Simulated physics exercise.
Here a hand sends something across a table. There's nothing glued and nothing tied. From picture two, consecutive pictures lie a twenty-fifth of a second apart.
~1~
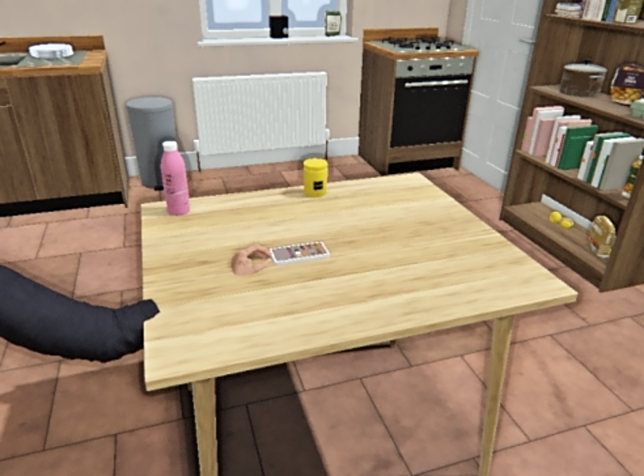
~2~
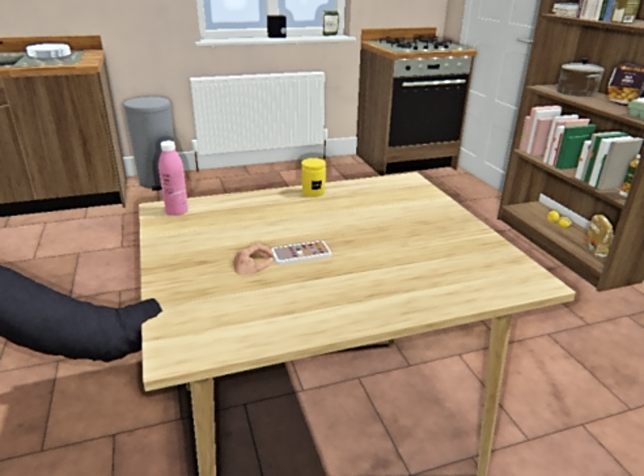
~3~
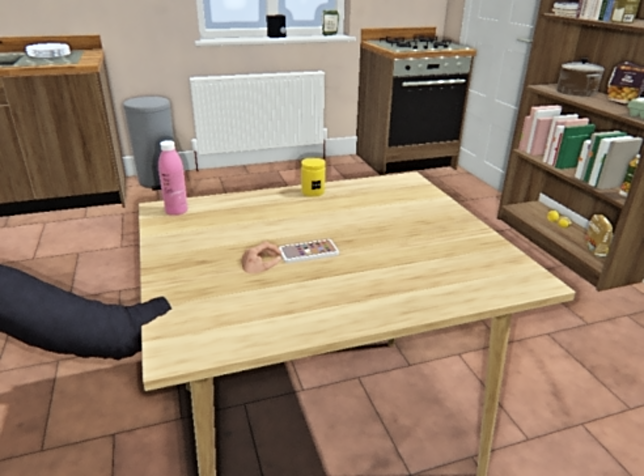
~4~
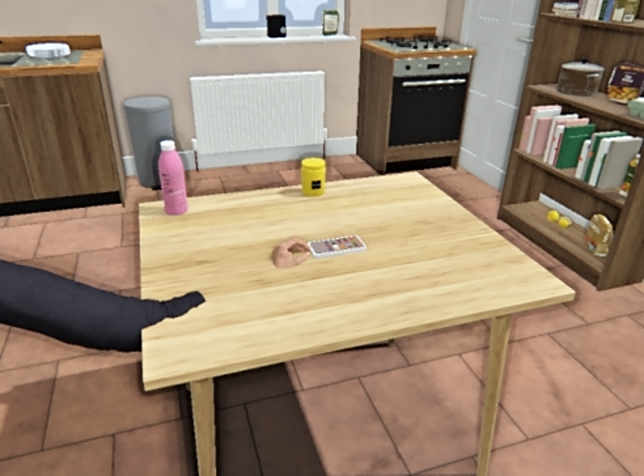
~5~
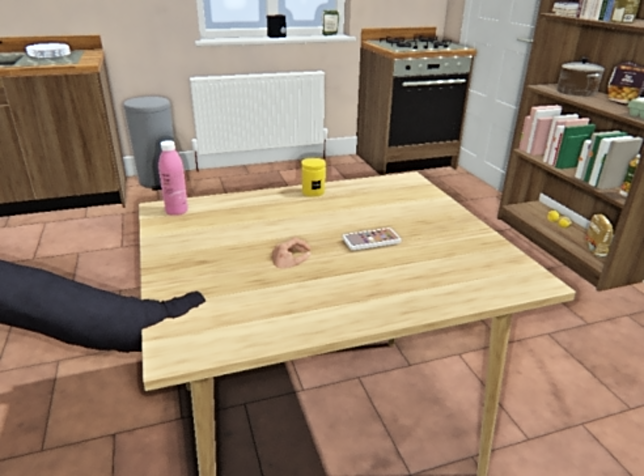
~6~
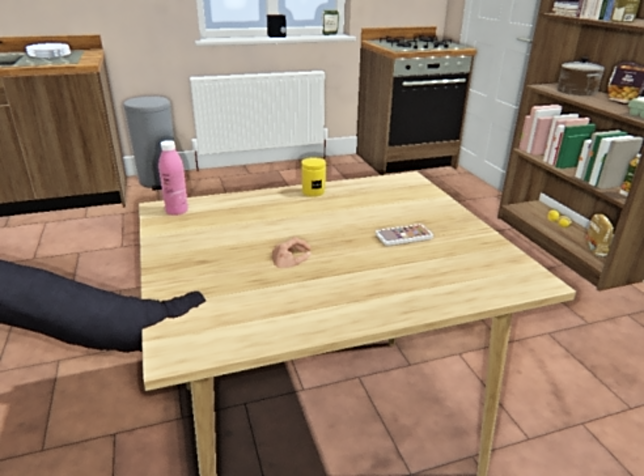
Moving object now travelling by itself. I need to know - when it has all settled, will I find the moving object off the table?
My guess is that it does leave the table.
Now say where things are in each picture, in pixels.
The first picture shows under the hand; white phone (299, 253).
The second picture shows under the hand; white phone (301, 252).
The third picture shows under the hand; white phone (309, 251).
The fourth picture shows white phone (337, 247).
The fifth picture shows white phone (372, 239) slid about its own width.
The sixth picture shows white phone (404, 235) slid about its own width.
Then, 0.30 s after the last picture, white phone now off the table.
Then, 0.50 s after the last picture, things are still on the move.
By the end, off the table, white phone.
